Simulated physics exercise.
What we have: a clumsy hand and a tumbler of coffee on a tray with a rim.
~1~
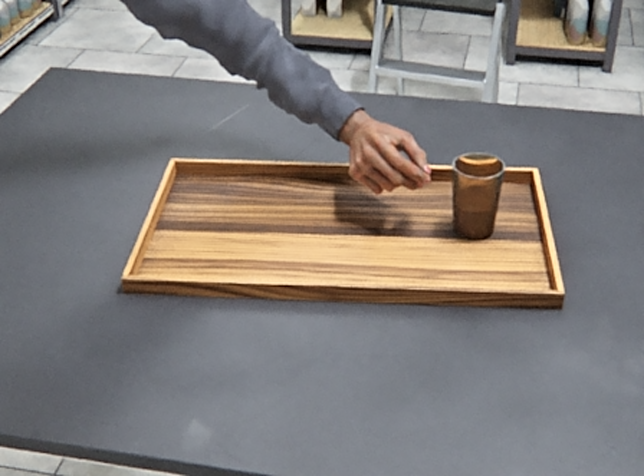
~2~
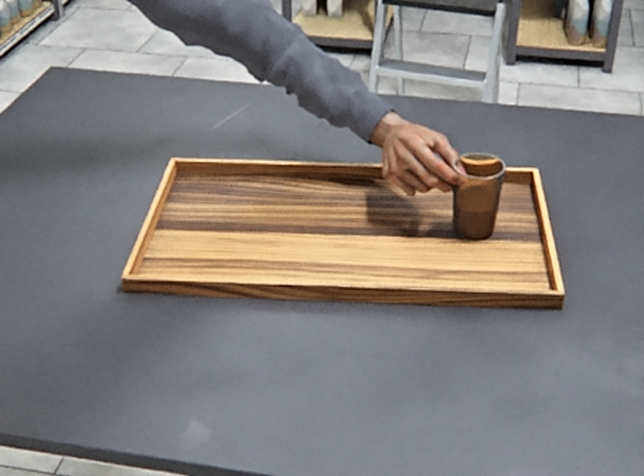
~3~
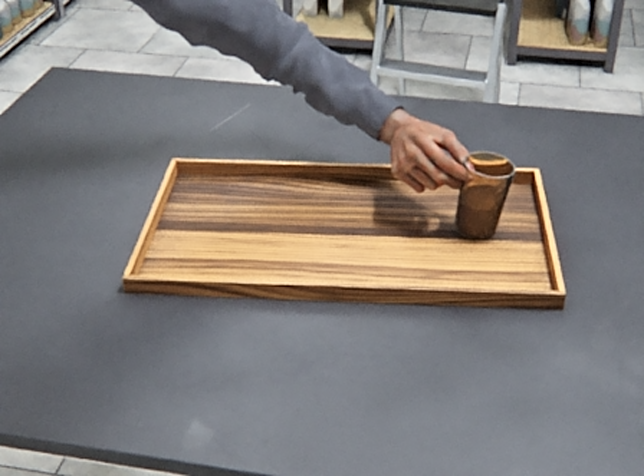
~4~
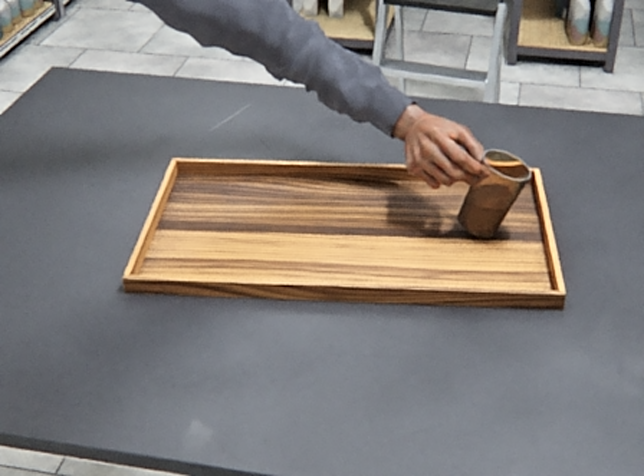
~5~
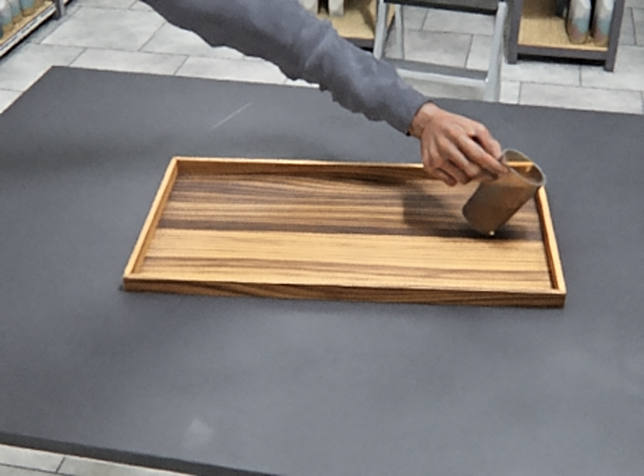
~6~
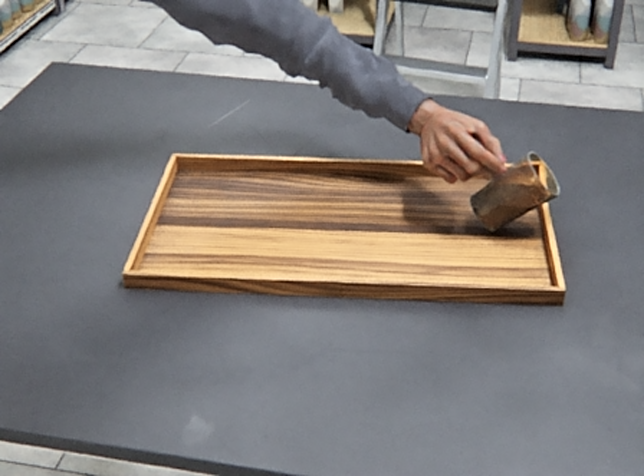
A hand in a grey sleeve reaching to a brown tumbler on a rimmed wooden tray and tilting it steeply rightward.
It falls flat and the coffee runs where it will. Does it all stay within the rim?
The spill escapes from the tray.
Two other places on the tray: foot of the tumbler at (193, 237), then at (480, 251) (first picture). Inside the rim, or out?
First it is held by the rim, then it wets the top as well.
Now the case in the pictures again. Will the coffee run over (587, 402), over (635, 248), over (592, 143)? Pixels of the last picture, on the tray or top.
First not reached, second reached, third clear of it.
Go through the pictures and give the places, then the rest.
In the first picture, it stands upright; tumbler (476, 196) about half full; tray (324, 281).
In the second picture, it is being nudged; tumbler about half full, surface at (476, 200).
In the third picture, it is being nudged; tumbler (483, 195) about half full.
In the fourth picture, it is being nudged; tumbler about half full, surface at (490, 197); tray (325, 281).
In the fifth picture, it is being nudged; tumbler (503, 193) tipped 30°.
In the sixth picture, it is falling; tumbler (515, 193) tipped 50°.
Next, the tumbler lies across the rim; the puddle covers about as much as a plate; the table is getting wet.
After that, the puddle covers about as much as a tray; the table is getting wet.
Finally, the puddle covers about as much as a tray; the table is getting wet.
